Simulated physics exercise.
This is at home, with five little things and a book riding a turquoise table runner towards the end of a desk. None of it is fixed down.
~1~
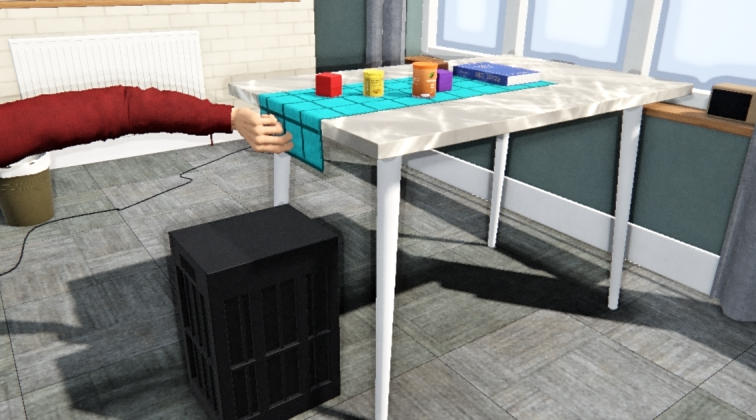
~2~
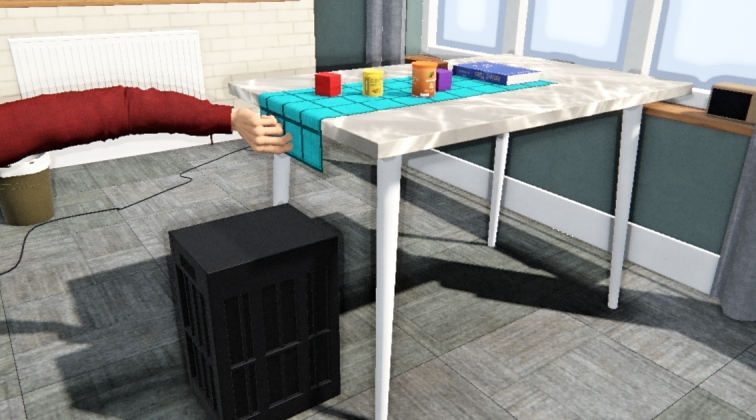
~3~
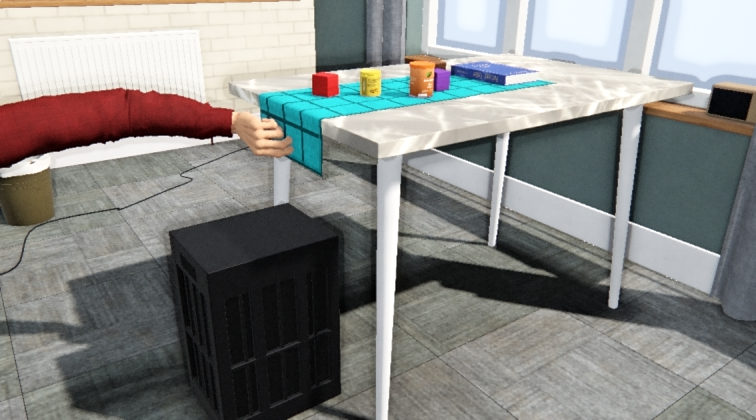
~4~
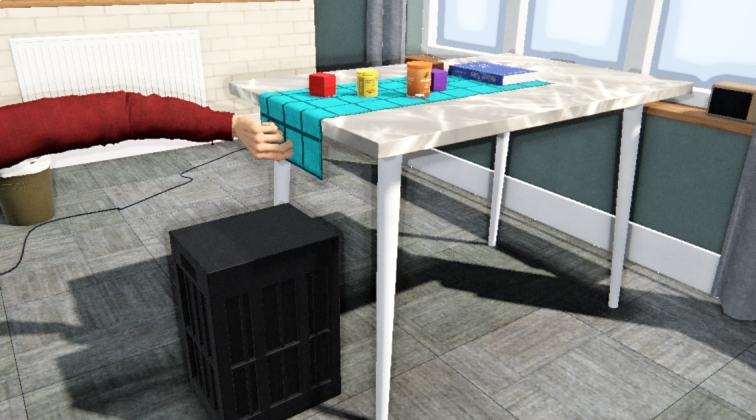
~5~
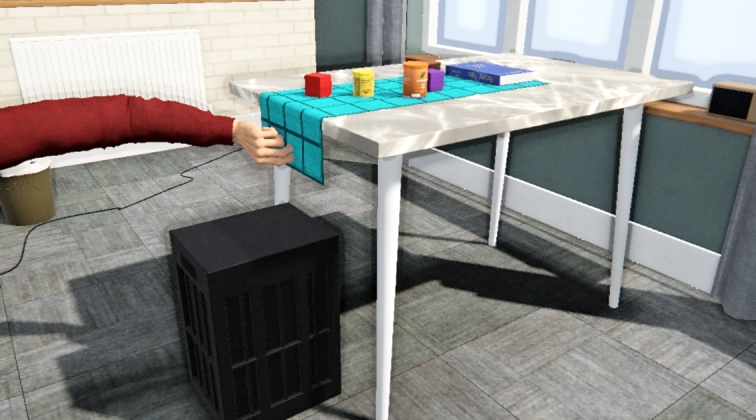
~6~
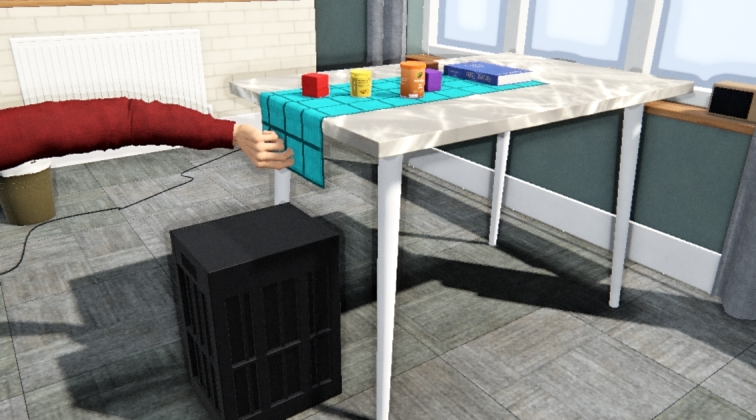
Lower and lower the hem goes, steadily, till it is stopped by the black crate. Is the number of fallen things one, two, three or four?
It is one.
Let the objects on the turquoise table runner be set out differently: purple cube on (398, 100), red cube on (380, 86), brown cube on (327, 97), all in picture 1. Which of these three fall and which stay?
The purple cube stays aboard, the red cube stays aboard, the brown cube is lost.
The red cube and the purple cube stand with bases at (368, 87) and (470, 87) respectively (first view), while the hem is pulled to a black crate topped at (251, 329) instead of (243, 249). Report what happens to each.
Observed: Red cube departs; purple cube remains seated.
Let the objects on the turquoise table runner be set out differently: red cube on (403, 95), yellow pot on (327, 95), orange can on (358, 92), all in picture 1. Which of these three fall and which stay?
The red cube would stay in place, the yellow pot would end up off, the orange can would stay in place.
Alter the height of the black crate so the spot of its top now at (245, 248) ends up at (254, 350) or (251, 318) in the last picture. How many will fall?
The tally is 4 and 3.
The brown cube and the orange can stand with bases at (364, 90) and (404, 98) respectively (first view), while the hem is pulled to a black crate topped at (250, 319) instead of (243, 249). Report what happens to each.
Observed: Brown cube departs; orange can departs.
Soon after, hem near (292, 207); all still up.
Then, hem on the crate; red cube gone.
At rest, hem on the crate; red cube gone. It carries off one.
